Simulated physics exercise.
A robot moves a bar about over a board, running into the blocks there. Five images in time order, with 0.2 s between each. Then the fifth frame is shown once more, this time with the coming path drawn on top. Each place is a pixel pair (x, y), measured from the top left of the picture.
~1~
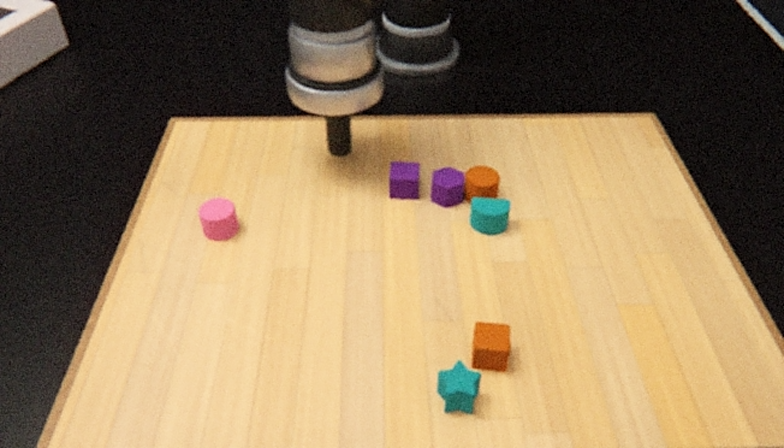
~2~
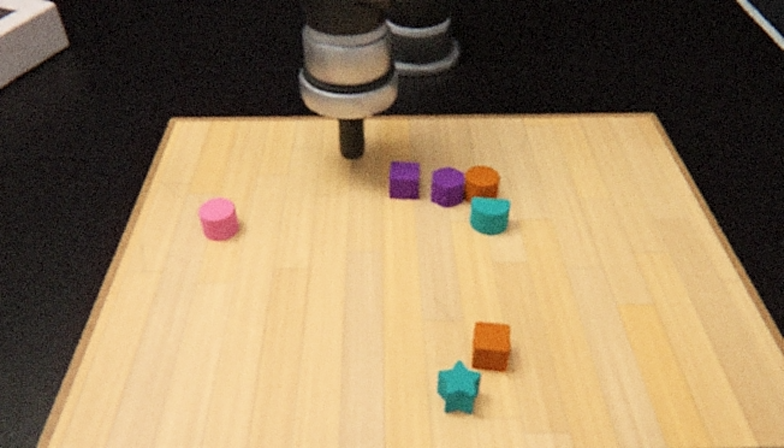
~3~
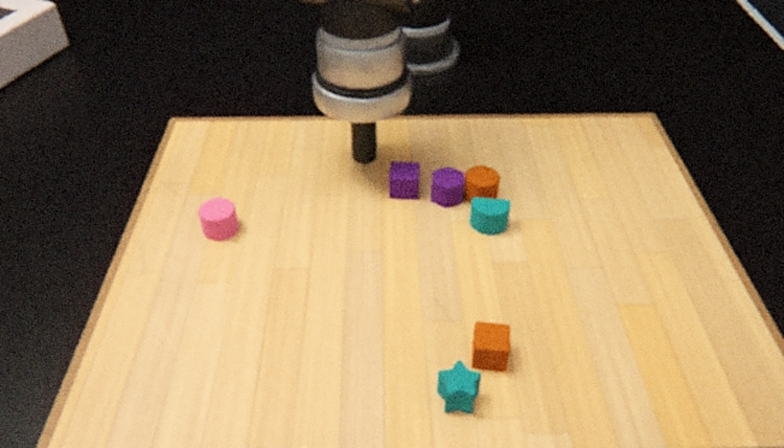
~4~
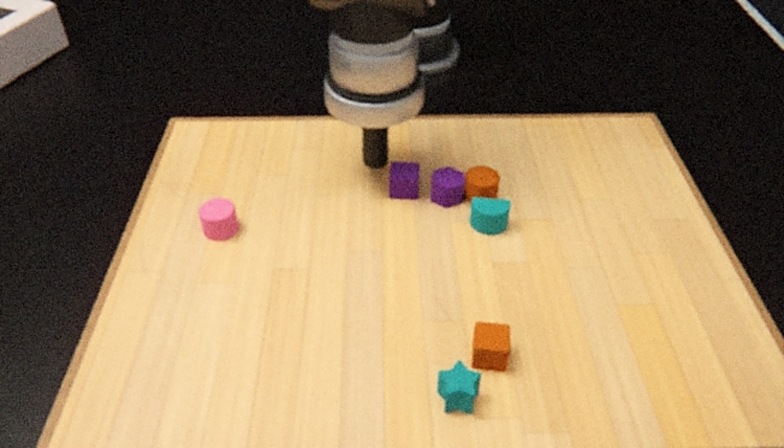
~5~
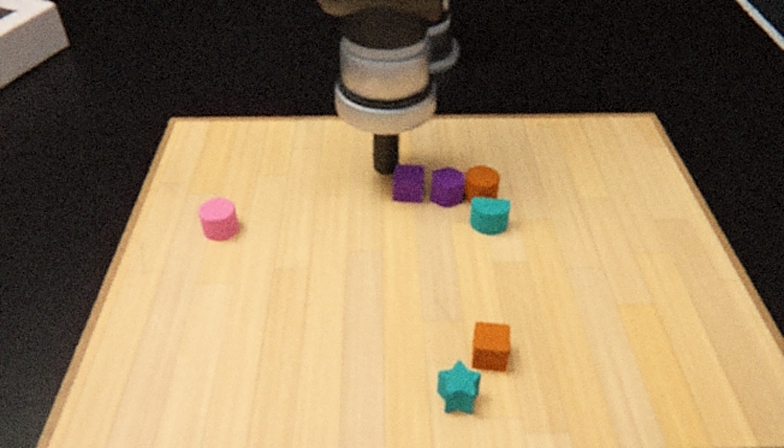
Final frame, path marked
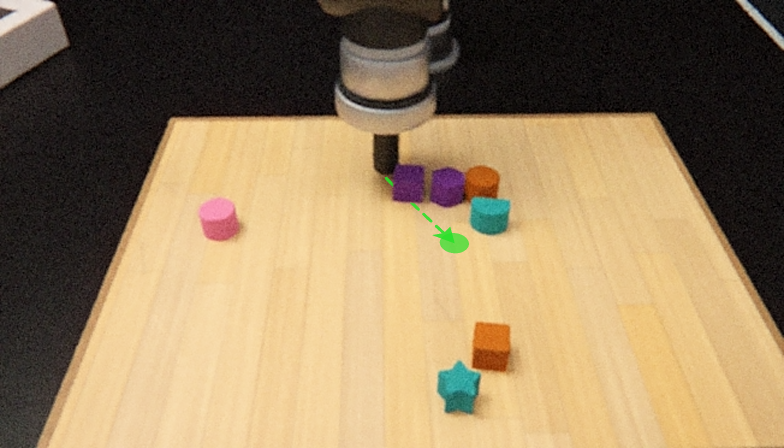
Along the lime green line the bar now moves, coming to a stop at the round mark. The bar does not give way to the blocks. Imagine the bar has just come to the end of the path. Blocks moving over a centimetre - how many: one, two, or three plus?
It will shift just one block.
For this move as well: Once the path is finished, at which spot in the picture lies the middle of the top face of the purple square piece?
In the picture, it is at (486, 232).
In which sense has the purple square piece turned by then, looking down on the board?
It swings round anticlockwise.
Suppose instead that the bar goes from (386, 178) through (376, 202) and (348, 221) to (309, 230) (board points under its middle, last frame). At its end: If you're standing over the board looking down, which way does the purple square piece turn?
From overhead, the rotation is counterclockwise.
The line goes in a line from (386, 178) to (454, 243).
On the path given first. One third of the way, bar (408, 188); purple square piece (427, 192), turned 40° anticlockwise; purple hexagonal block (452, 178), turned 15° anticlockwise.
Two thirds of the way, bar (431, 210); purple square piece (455, 212), turned 60° anticlockwise; purple hexagonal block (452, 178), turned 15° anticlockwise.
At the end, bar (455, 232); purple square piece (486, 232), turned 80° anticlockwise; purple hexagonal block (452, 178), turned 15° anticlockwise; turquoise D-shaped block unmoved.
